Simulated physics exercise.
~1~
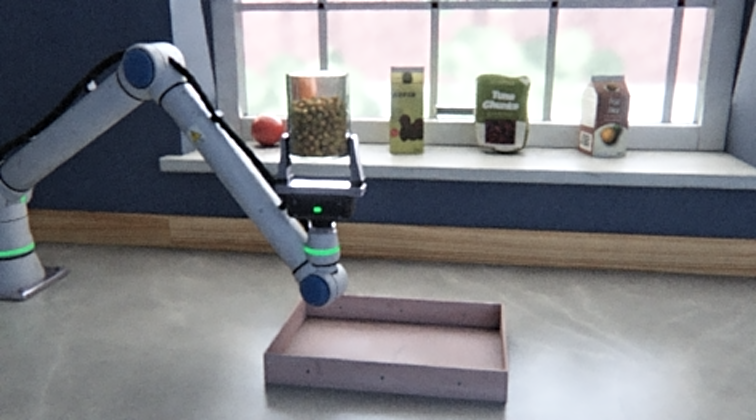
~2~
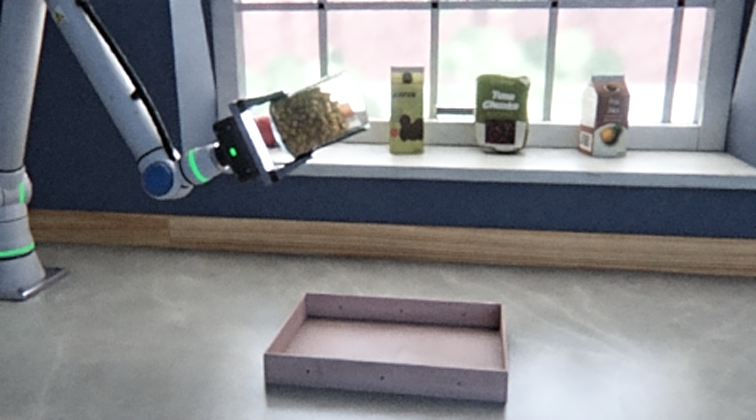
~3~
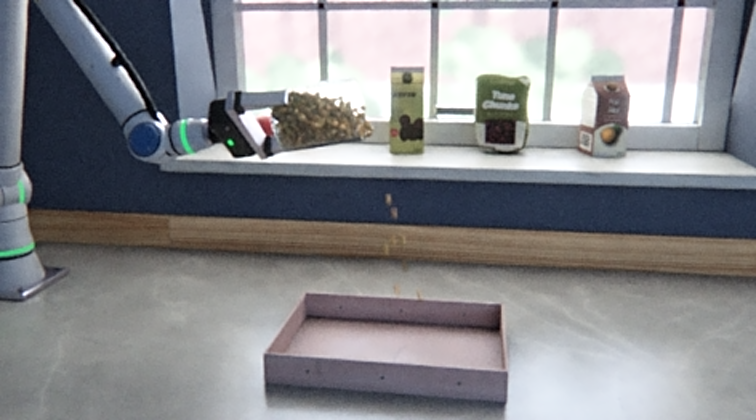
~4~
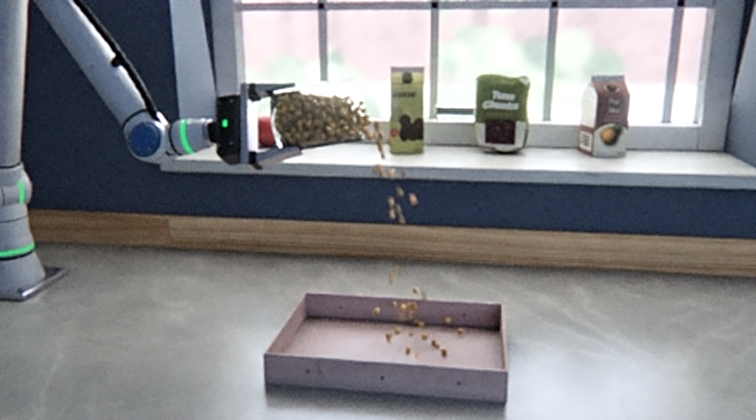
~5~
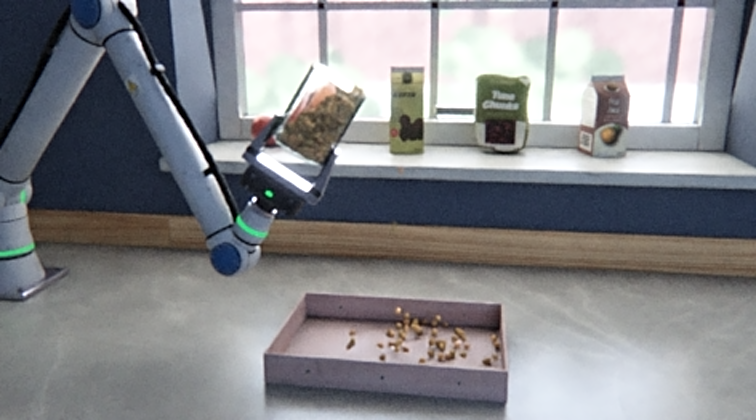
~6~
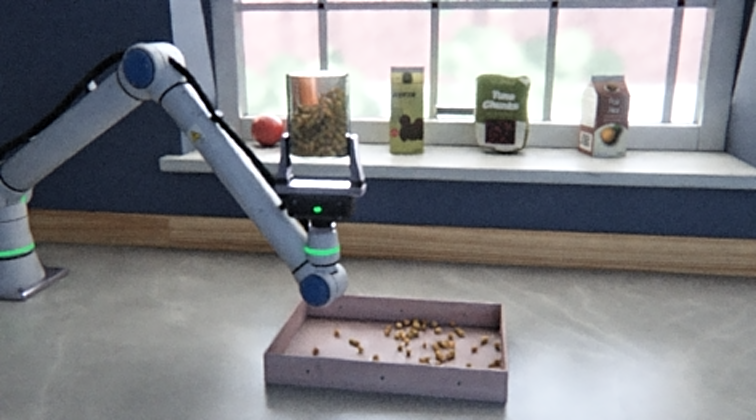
On a grey table top by a window, a robot arm tipped a clear tumbler of dried chickpeas to the right over a shallow pinkish tray, spilled some into it, then swung the tumbler back upright with most still inside.
